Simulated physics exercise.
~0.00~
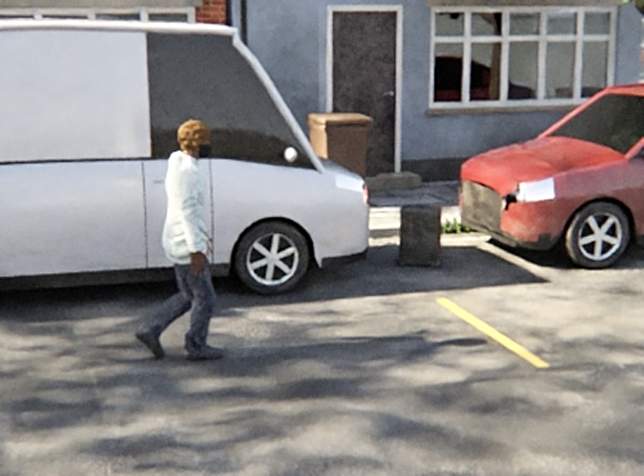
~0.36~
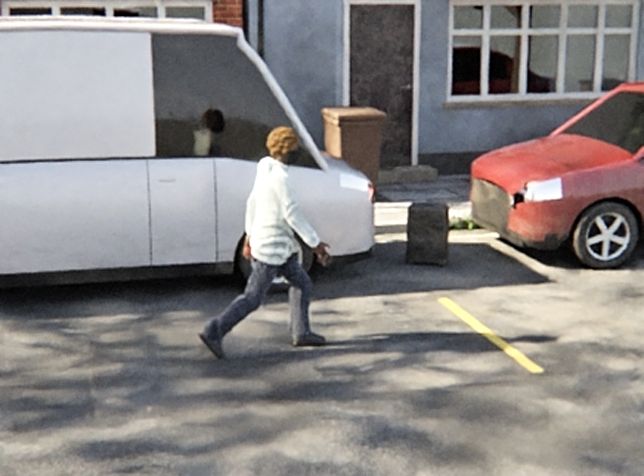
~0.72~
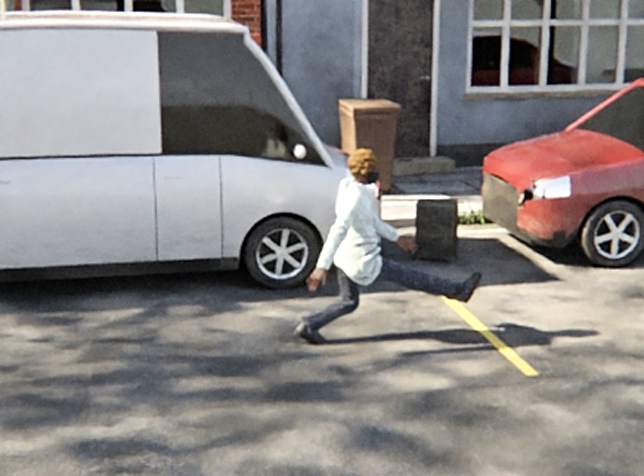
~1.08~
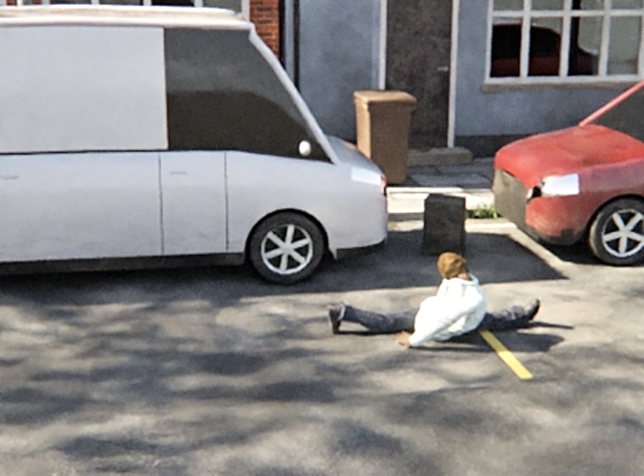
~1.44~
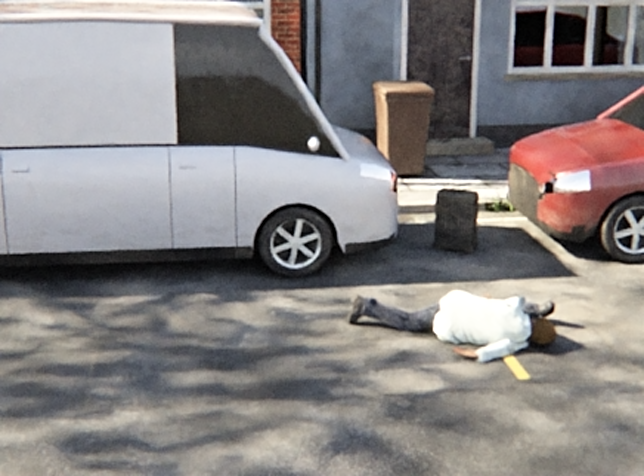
On a sunlit street seen from across the road and slightly above, a white van stands at the left and a red car at the right, before a grey-blue house with a brown bin and a dark box between the vehicles. A person in a pale top and dark trousers strides rightward, empty-handed, toward a yellow strip on the tarmac. One leg shoots forward, and the walker drops low with legs spread wide. The body then topples rightward and lies flat, head beyond the strip and hips short of it, as the view drifts gently.
